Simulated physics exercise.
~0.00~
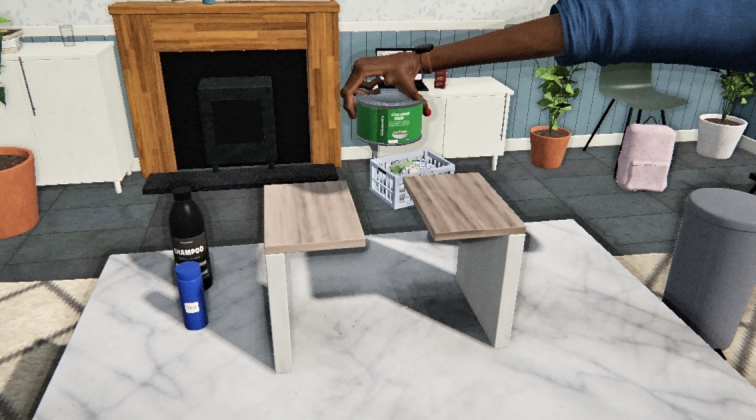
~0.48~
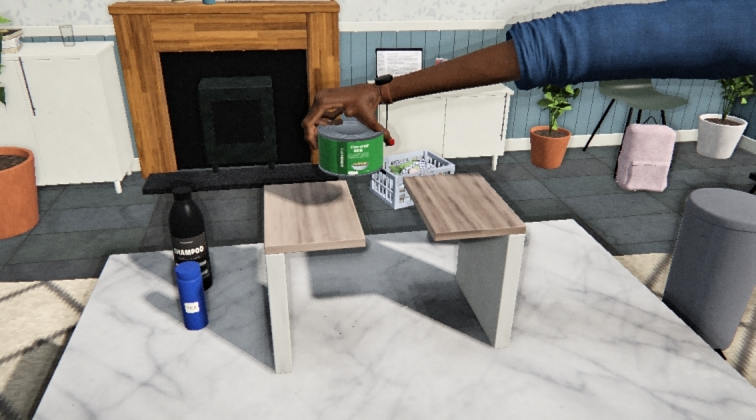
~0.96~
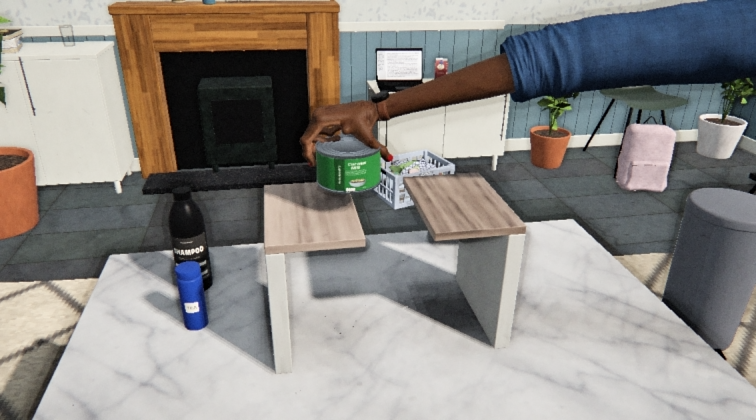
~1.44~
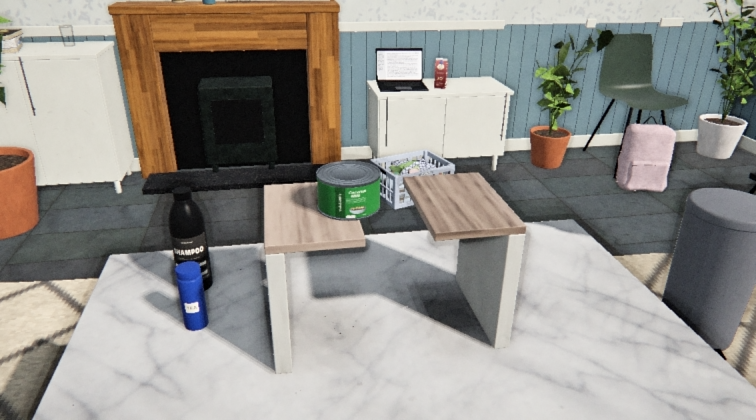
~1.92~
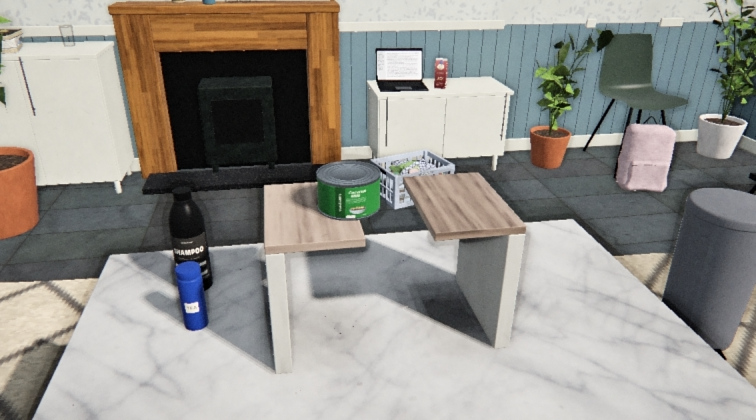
The footage shows a hand carrying a green tub leftward and down toward two wood-topped ledges separated by a gap, beside a black bottle and a blue shaker. The hand lets go and withdraws, and the tub stays up at the inner edge of the left ledge, without dropping through.
